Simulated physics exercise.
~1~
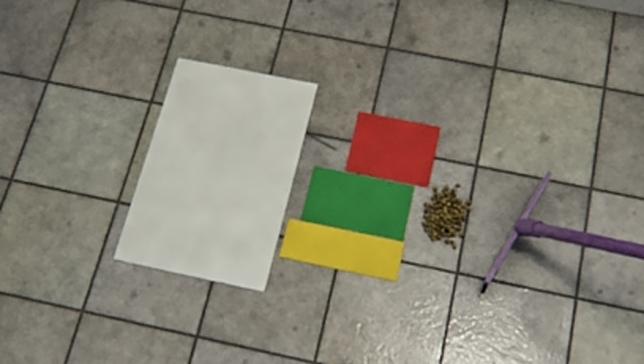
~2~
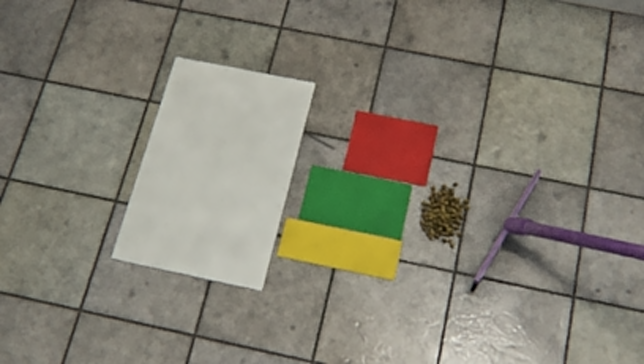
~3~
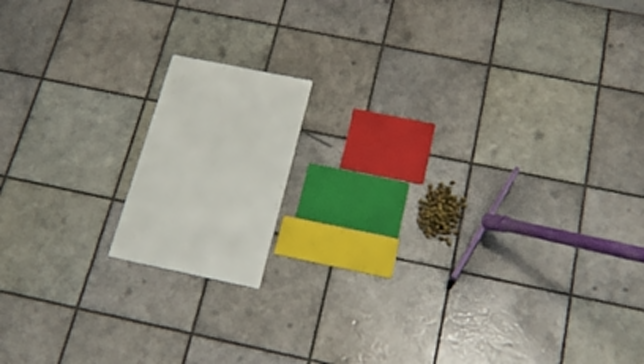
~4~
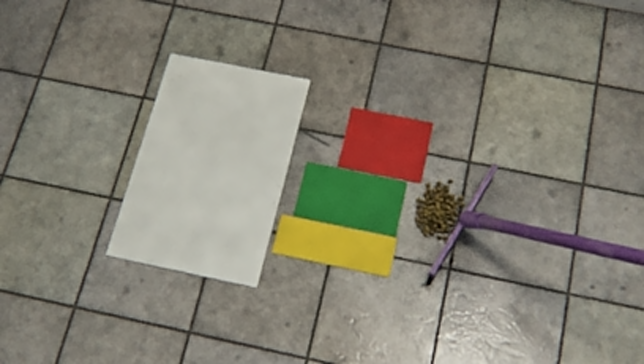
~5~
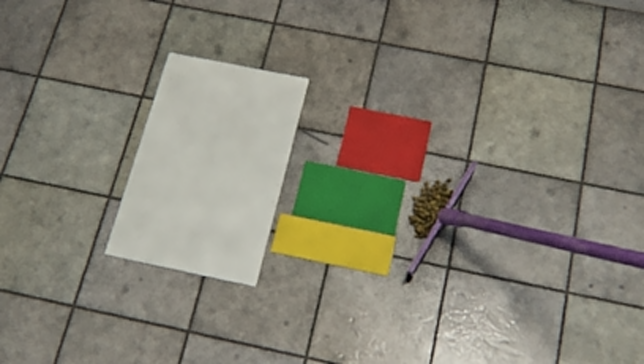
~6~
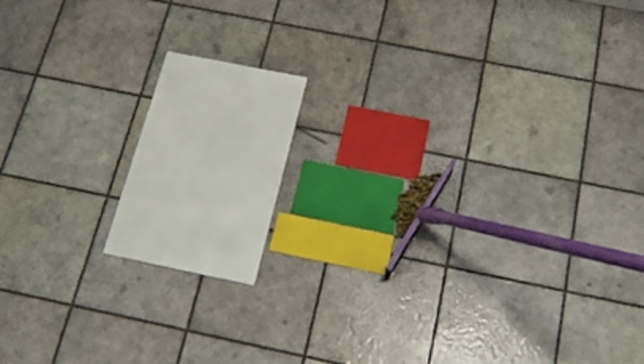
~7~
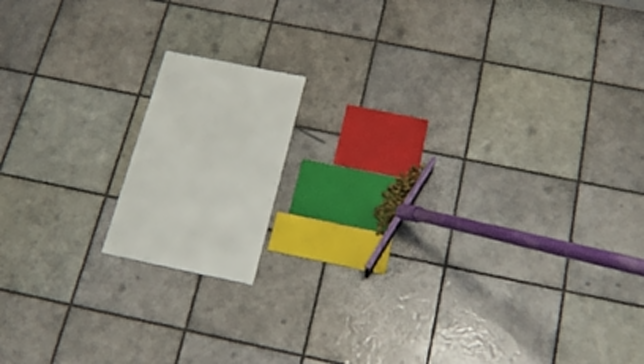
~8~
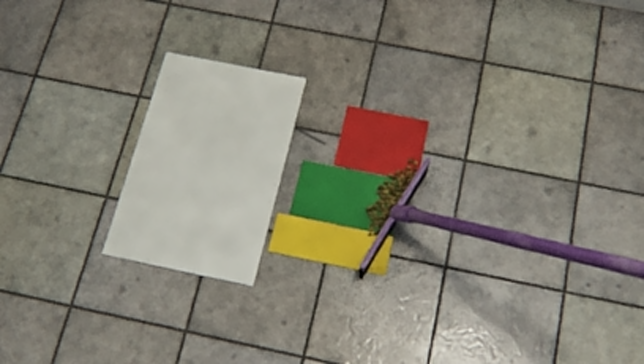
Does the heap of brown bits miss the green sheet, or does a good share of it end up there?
A good share of it ends up on the green sheet. Only a little lies on the red and yellow sheets, and none reaches the white one.
A purple squeegee slid left across grey tiles, met a small heap of brown bits and pushed them onto the coloured sheets. It came to rest with the heap bunched along its blade, mostly on the green sheet and well short of the white one.
